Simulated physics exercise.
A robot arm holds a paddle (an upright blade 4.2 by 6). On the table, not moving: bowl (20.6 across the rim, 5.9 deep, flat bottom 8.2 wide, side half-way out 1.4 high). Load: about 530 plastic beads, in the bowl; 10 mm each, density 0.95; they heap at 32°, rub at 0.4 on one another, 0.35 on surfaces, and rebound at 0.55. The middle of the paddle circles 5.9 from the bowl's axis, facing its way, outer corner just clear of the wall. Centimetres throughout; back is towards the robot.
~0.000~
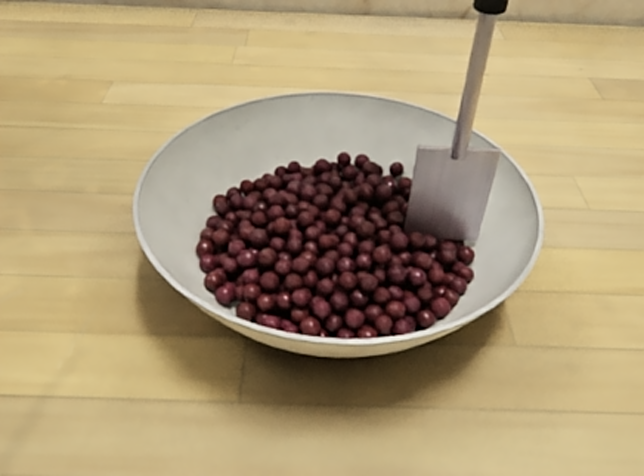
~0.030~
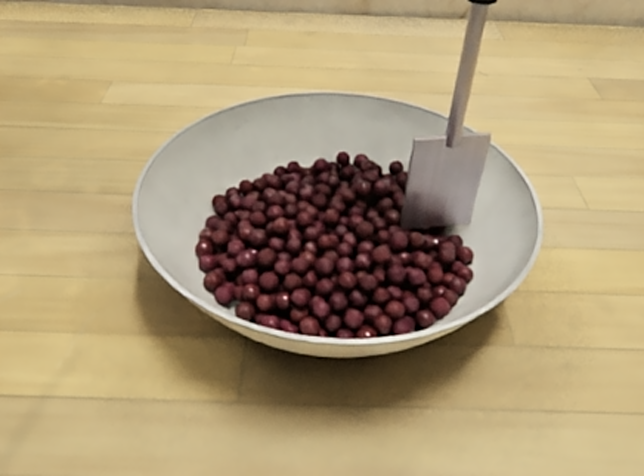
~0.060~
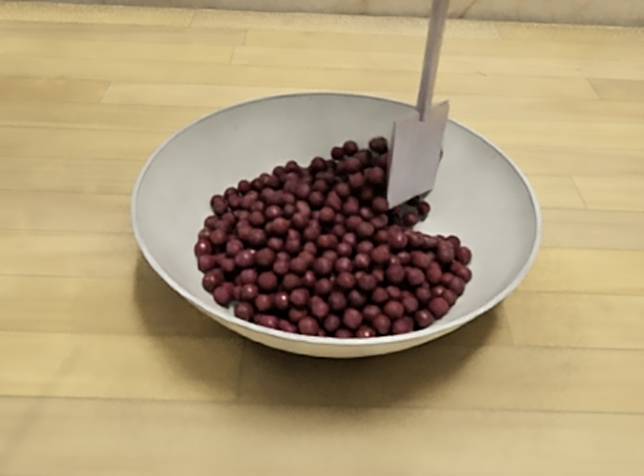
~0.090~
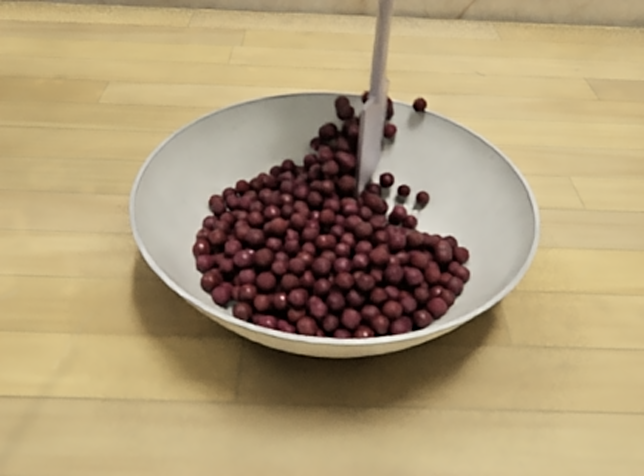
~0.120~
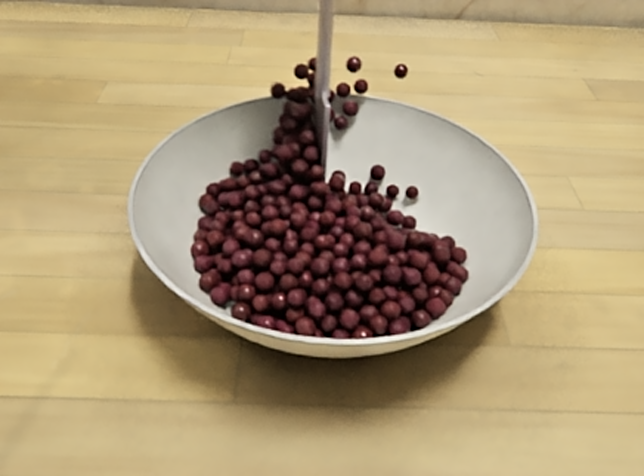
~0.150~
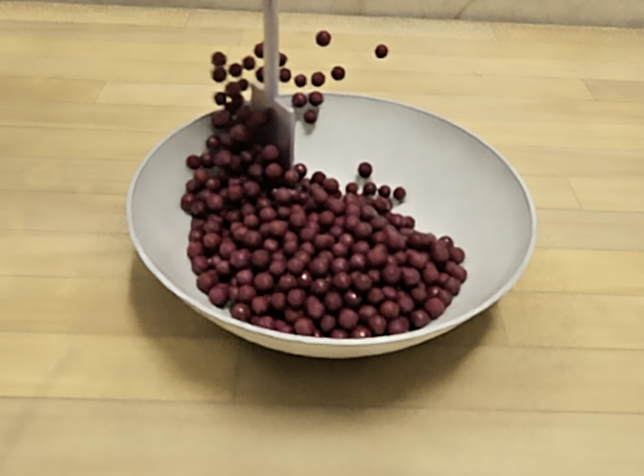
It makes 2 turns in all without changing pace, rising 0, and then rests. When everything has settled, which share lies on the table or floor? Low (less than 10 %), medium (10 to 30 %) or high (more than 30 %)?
Answer: High; more than 30 % of the plastic beads finish on the table or floor.
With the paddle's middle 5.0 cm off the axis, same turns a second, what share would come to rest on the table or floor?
It would be near 50 per cent.
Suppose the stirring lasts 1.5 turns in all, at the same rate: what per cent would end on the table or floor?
In that case some 35 per cent.
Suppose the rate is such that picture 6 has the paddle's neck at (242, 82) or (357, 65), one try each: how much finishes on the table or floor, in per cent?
Some 45 and 20 per cent.
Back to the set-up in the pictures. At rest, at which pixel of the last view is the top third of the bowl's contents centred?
At about (336, 243).
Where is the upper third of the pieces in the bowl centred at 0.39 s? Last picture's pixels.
At about (439, 216).
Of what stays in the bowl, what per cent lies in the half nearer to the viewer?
About 50 per cent.
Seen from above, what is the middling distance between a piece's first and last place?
Roughly 6 cm.
After 0.39 s, 356° round, highest piece 11 above the table; 418 in the bowl, 52 on the table or floor, 64 in flight or on the tool.
After 0.62 s, 226° round, highest piece 8 above the table; 352 in the bowl, 169 on the table or floor, 13 in flight or on the tool.
After 0.94 s, 0° round, highest piece 4 above the table; 335 in the bowl, 199 on the table or floor.
After 1.64 s, 0° round, highest piece 4 above the table; 335 in the bowl, 199 on the table or floor.
At rest, 335 in the bowl, 199 on the table or floor. That is 37 % on the table or floor.
